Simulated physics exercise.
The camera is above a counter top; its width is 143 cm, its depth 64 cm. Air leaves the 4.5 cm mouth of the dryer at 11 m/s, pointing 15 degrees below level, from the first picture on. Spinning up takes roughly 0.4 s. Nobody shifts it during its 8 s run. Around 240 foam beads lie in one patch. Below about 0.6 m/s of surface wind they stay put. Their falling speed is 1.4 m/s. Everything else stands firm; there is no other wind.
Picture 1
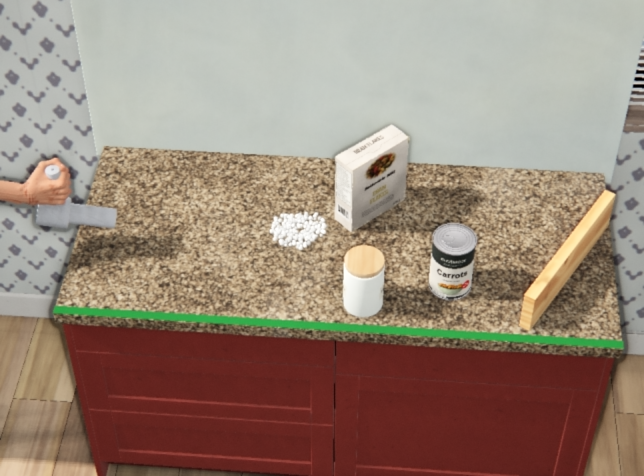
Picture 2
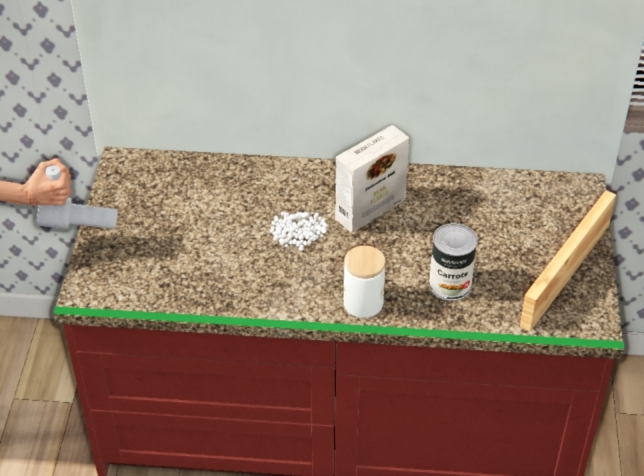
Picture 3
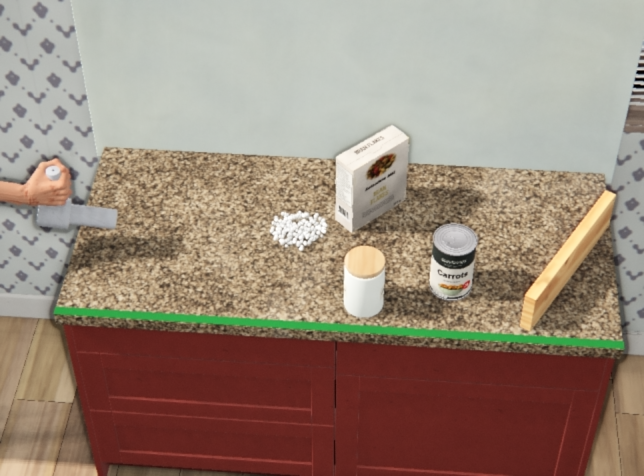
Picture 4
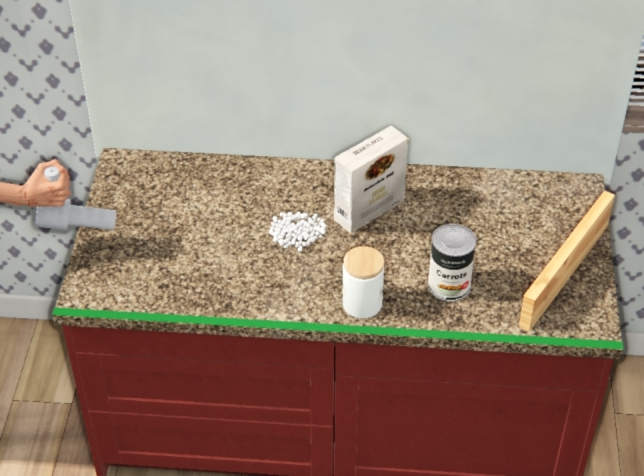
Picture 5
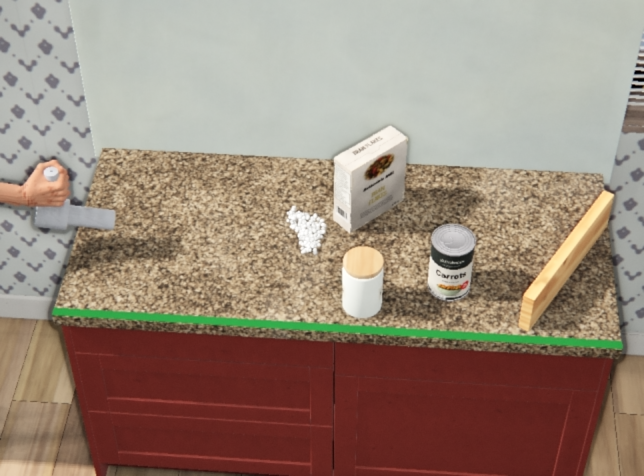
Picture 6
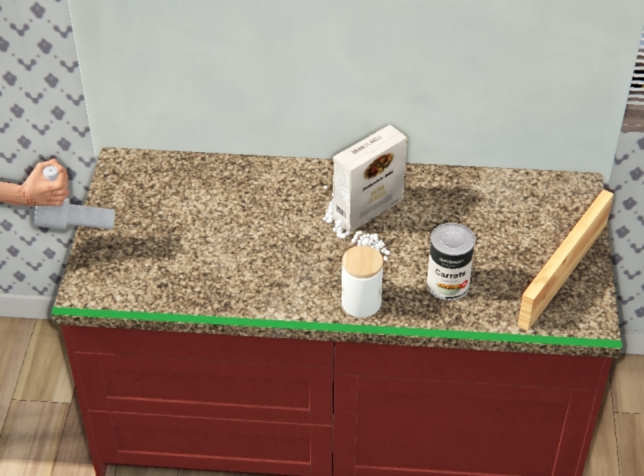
White foam beads lie still, then slide right across the counter between the carton and jar.
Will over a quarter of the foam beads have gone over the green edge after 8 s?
As for a quarter going over the green edge: No.
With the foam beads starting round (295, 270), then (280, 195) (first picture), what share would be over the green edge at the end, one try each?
In turn about 100 %, 0 %.
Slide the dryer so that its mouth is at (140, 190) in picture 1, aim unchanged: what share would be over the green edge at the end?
It would be near 60 %.
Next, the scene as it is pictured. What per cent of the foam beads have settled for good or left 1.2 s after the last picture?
Near 50 %.
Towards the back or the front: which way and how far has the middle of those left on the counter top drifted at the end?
To the front, by about 15 cm.
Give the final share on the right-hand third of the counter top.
Near 40 %.
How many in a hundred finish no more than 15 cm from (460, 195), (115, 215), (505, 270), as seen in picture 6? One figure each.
In turn about 0 %, 0 %, 25 %.
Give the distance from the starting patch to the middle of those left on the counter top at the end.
Roughly 65 cm.
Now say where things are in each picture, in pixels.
In the first frame, the middle of the foam beads is near (296, 233), none has stirred yet and the mouth of the dryer is at (116, 219).
In the second frame, the middle of the foam beads is near (295, 229), none has stirred yet and the green edge is centred on (335, 331).
In the third frame, the middle of the foam beads is near (295, 229), none has stirred yet, the top of a carton is at (373, 147) and the top of a jar is at (365, 260).
In the fourth frame, the middle of the foam beads is near (294, 230) and none has stirred yet.
In the fifth frame, the middle of the foam beads is near (305, 231), the farthest in sight from the dryer is at (325, 227) and about 55 % have left their places.
In the sixth frame, the middle of the foam beads is near (341, 228), the farthest in sight from the dryer is at (388, 253) and all have left their places.
Then, 1.2 s after the last picture, 6 % are over the green edge; the middle of those still in play is near (536, 220); 46 % have settled or left.
Then, 2.2 s after the last picture, 6 % are over the green edge; the middle of those still in play is near (522, 227); 53 % have settled or left.
Then, 4.0 s after the last picture, 6 % are over the green edge; the middle of those still in play is near (526, 283); 60 % have settled or left.
Then, 7.6 s after the last picture, at the end, 6 % are over the green edge; the middle of those still in play is near (528, 285).
